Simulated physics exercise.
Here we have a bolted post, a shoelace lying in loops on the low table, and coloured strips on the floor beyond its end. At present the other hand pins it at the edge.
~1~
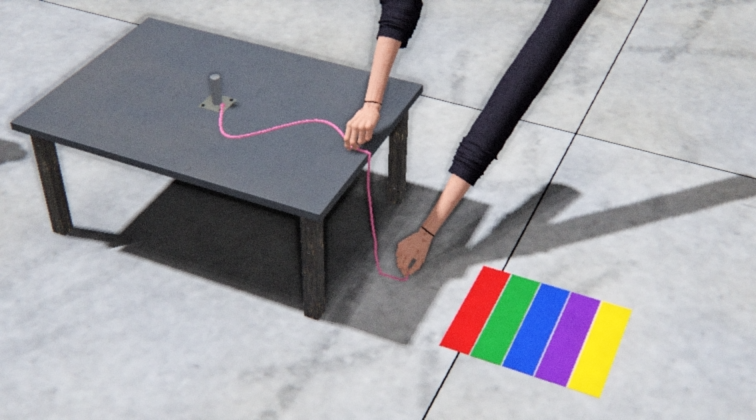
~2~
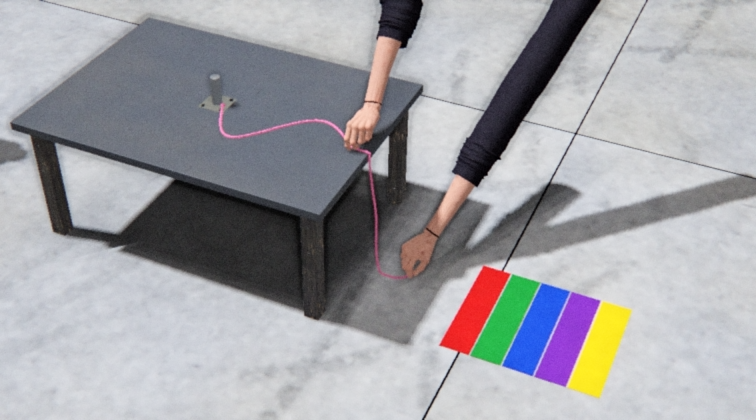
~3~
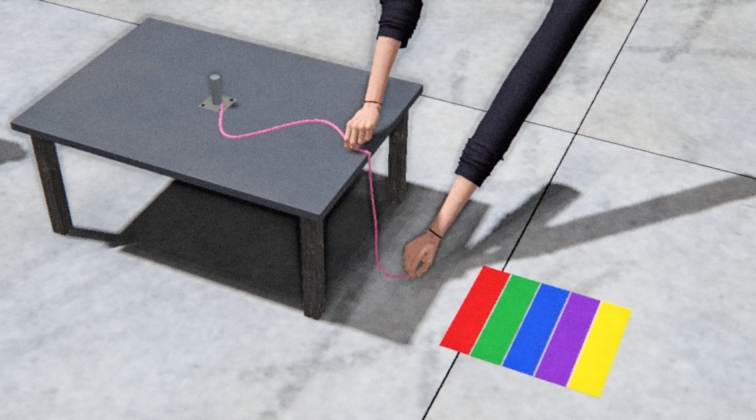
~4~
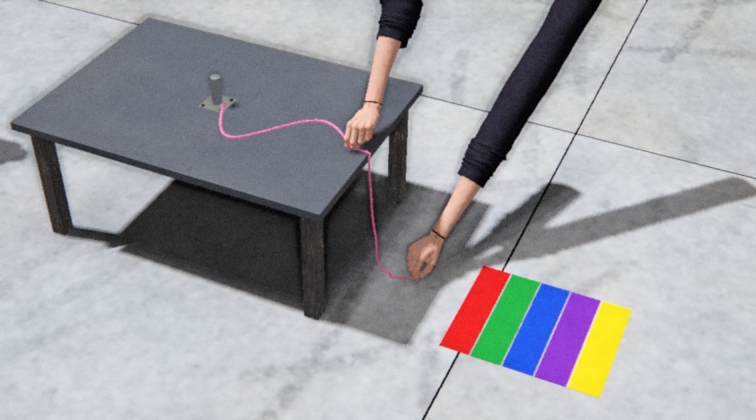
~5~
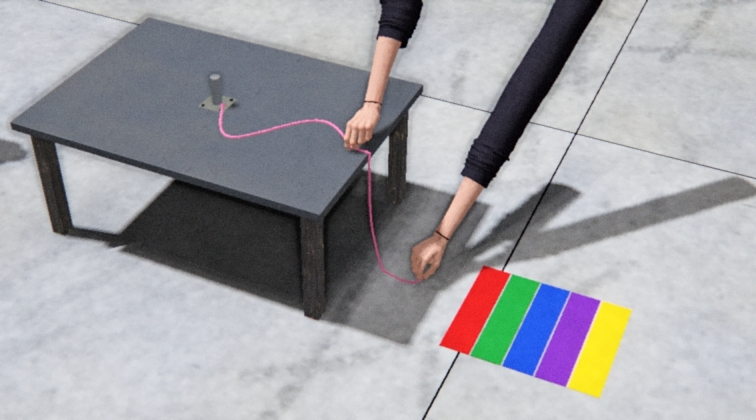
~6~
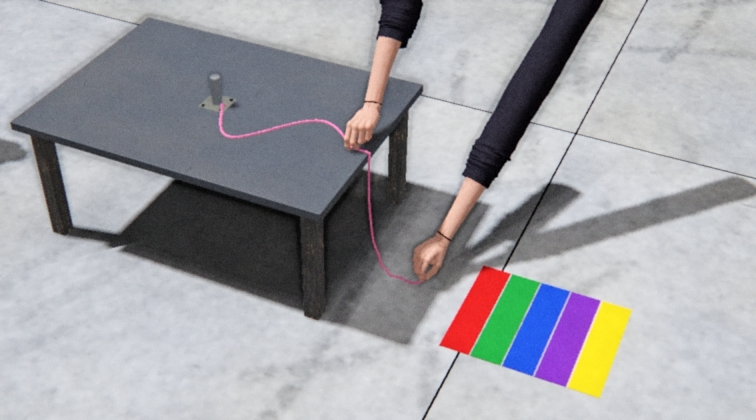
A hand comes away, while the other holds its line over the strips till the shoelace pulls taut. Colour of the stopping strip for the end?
Purple.
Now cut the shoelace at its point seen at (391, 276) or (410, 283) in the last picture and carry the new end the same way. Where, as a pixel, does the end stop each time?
Try one: (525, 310); try two: (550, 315).
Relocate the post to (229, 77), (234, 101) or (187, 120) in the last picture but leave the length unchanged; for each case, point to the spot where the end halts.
The three places are (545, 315), (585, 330) and (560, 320), in that order.
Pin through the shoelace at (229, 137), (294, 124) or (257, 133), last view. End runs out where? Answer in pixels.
It ends up near (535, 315) the first time, (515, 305) the second and (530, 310) the third.
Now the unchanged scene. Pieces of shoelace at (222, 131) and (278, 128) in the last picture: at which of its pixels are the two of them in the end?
First: (262, 118). Second: (317, 136).
Early on, end near (517, 307); over green.
Midway, end near (552, 318); over blue.
At the end of the slack, end near (574, 324); over purple. It gets as far as the purple strip.
